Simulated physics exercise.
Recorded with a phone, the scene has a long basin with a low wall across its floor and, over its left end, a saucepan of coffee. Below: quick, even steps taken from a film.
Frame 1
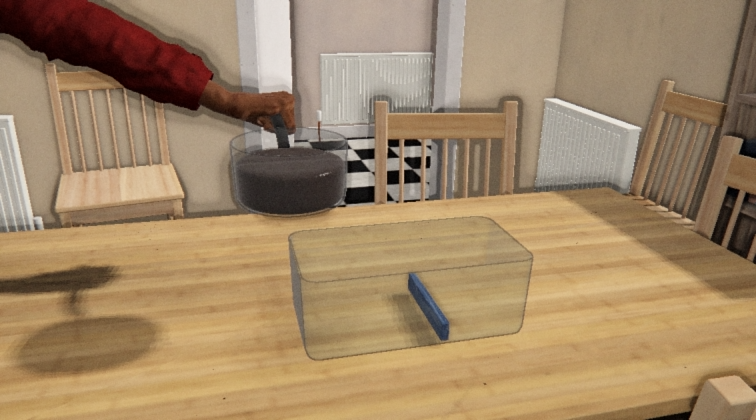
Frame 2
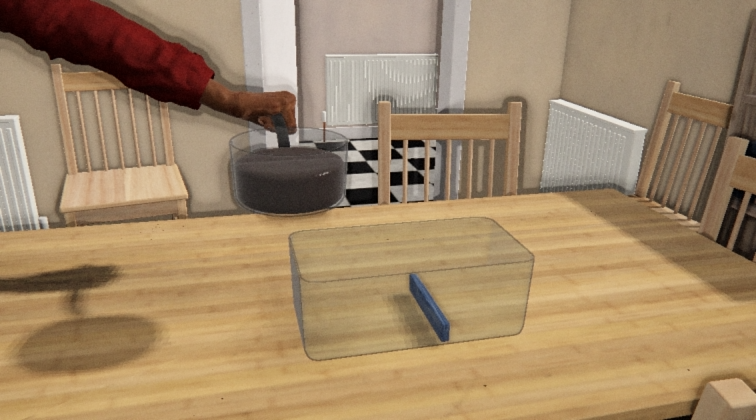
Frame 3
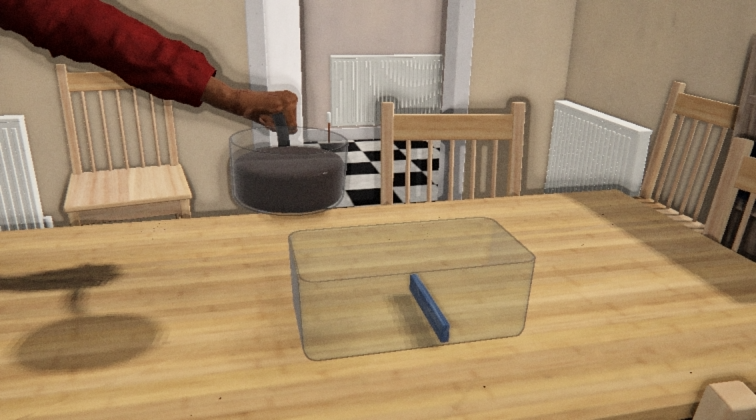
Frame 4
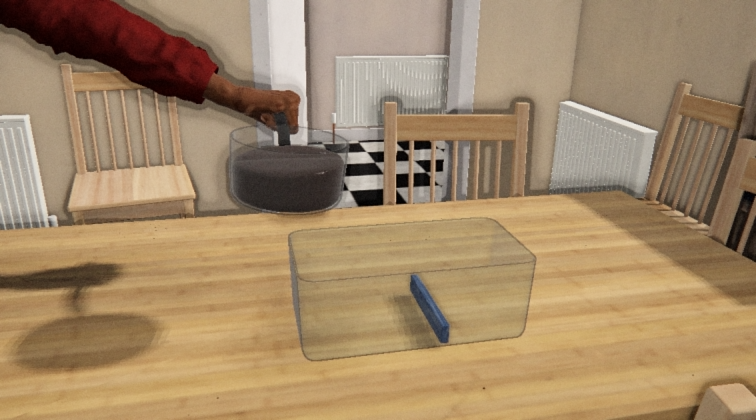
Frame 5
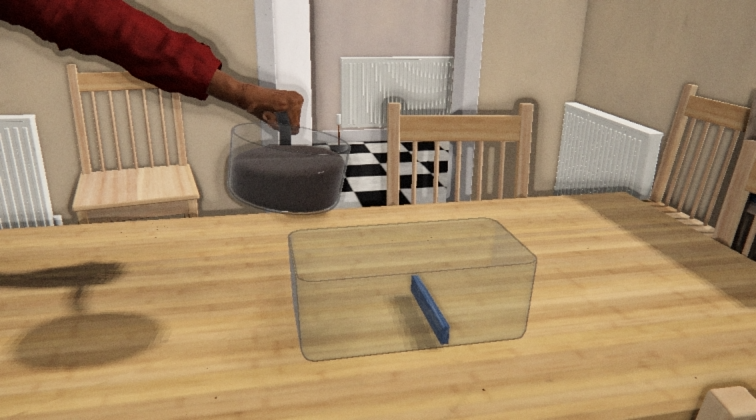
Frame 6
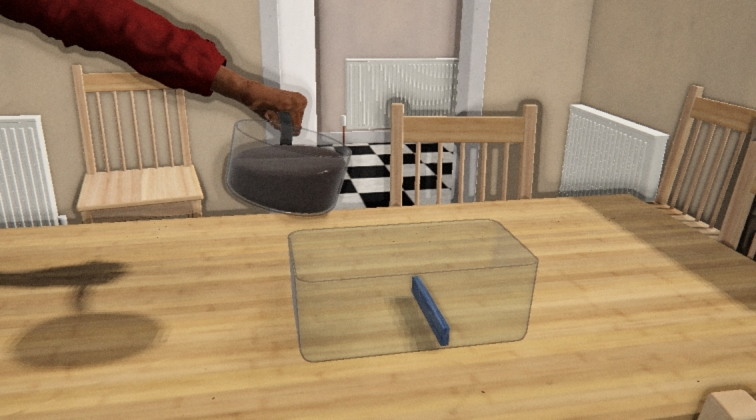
At first, a hand in a red sleeve holds a clear saucepan of dark coffee almost level above the left end of a long, see-through basin with a low blue wall across its floor. The pan then tilts slightly to the right, its right side dipping a little further while the basin stays still.
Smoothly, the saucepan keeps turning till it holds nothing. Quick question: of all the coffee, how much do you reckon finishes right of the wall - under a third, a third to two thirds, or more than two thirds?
I'd say under a third.
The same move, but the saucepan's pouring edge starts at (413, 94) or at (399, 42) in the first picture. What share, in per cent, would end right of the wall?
Roughly 65 percent on the first try and 65 percent on the second.
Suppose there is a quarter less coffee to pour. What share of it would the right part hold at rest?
About 10 per cent.
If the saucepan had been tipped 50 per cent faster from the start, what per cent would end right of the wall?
Roughly 15 percent.
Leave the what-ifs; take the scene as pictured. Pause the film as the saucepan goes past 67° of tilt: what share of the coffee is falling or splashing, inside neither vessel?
It works out to about 25 percent.
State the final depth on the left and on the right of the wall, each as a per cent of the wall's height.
The left reads 80 in a hundred and the right 20 in a hundred.
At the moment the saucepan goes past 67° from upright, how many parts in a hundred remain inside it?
60 %.
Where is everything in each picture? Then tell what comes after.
In the first picture, tilt 0°; pouring edge (346, 140); surface from (234, 164) to (343, 158); the long basin's rim runs from (295, 257) to (510, 237); the wall's top is at (428, 297).
In the second picture, tilt 1°; pouring edge (346, 140); surface from (234, 163) to (343, 158).
In the third picture, tilt 2°; pouring edge (346, 141); surface from (233, 162) to (342, 157).
In the fourth picture, tilt 6°; pouring edge (347, 143); surface from (233, 161) to (343, 157).
In the fifth picture, tilt 10°; pouring edge (348, 146); surface from (232, 160) to (344, 156).
In the sixth picture, tilt 15°; pouring edge (349, 152); surface from (230, 160) to (345, 157).
A moment on, the saucepan is tipped part way and 58 per cent is still to pour, 16 is left of the wall and 0 right of it.
Next, the saucepan is tipped right over and 9 per cent is still to pour, 77 is left of the wall and 8 right of it.
Then the saucepan is tipped right over and 0 per cent is still to pour, 88 is left of the wall and 11 right of it.
Later the saucepan is tipped right over and 0 per cent is still to pour, 88 is left of the wall and 12 right of it.
In the end 88 per cent lies left of the wall, 12 right of it and 0 outside.
